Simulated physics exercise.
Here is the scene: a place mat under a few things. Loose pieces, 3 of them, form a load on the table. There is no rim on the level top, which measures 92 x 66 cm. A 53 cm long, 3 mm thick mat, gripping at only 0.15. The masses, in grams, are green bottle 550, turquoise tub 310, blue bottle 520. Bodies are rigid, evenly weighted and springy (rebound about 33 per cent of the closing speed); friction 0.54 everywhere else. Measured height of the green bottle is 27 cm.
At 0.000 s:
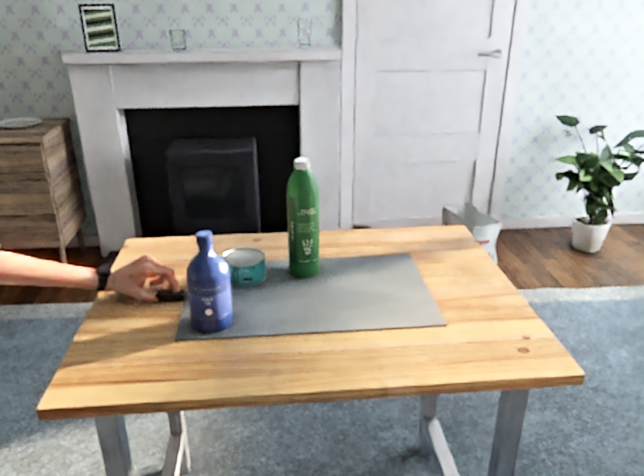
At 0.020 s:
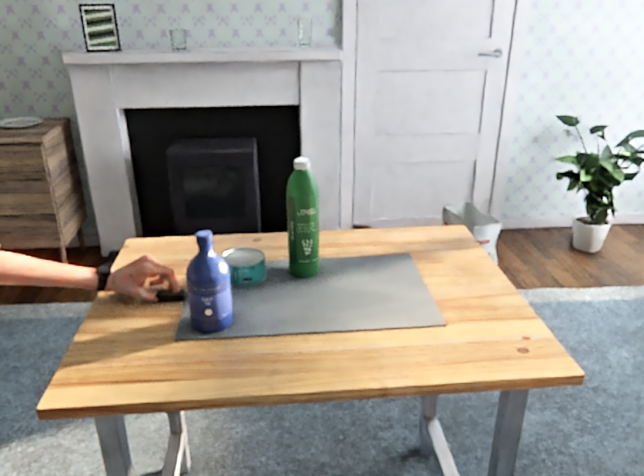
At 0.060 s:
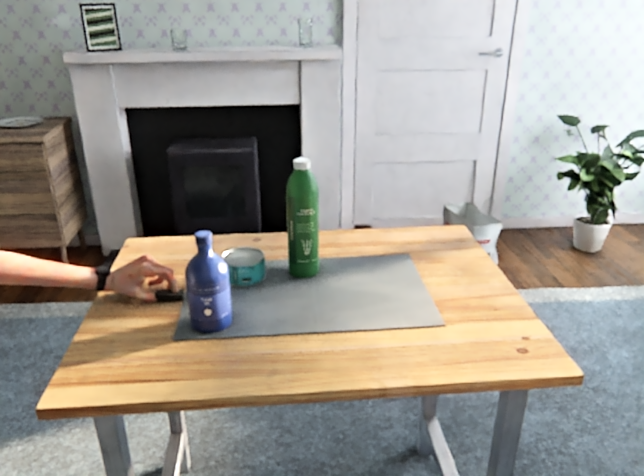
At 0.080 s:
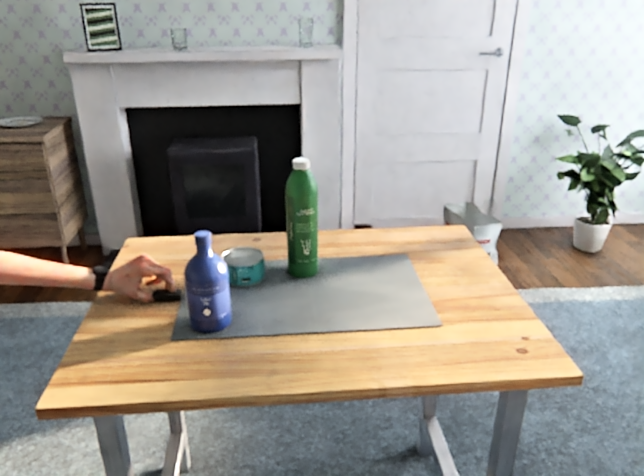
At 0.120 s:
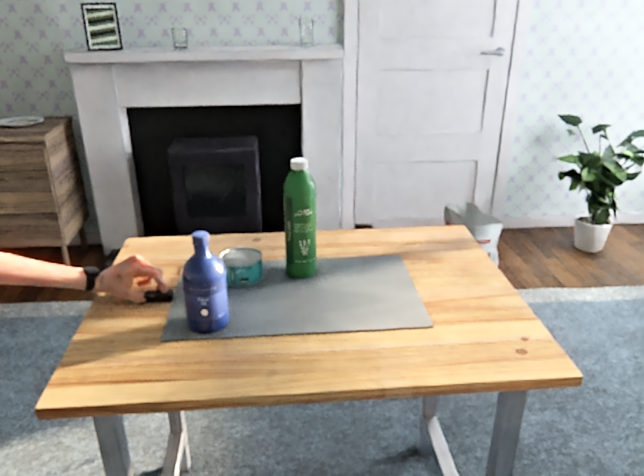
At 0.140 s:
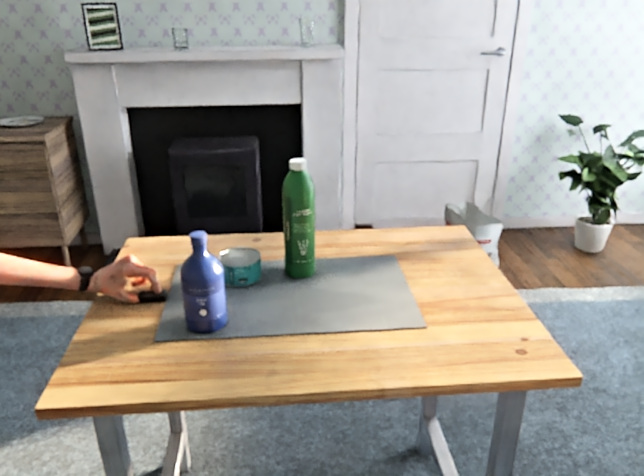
A gray place mat on a wooden table holds still at first, then slides slightly left as a hand at its left edge pulls it, carrying a blue bottle, a turquoise tub and a green bottle, all upright, along with it.
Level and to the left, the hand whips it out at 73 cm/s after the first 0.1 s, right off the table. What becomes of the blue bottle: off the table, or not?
Final spot: Somewhere beyond the table.
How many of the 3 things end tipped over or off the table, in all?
I count 3.
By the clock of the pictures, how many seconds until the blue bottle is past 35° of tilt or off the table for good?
Time: Roughly 0.6 s.
Around 0.64 s, mat pulled 40 cm; blue bottle now off the table; turquoise tub shifted 26 cm; green bottle shifted 26 cm.
Around 1.14 s, mat pulled 77 cm; green bottle and turquoise tub now off the table.
Finally (2.1 s), off the table, green bottle, turquoise tub and blue bottle.
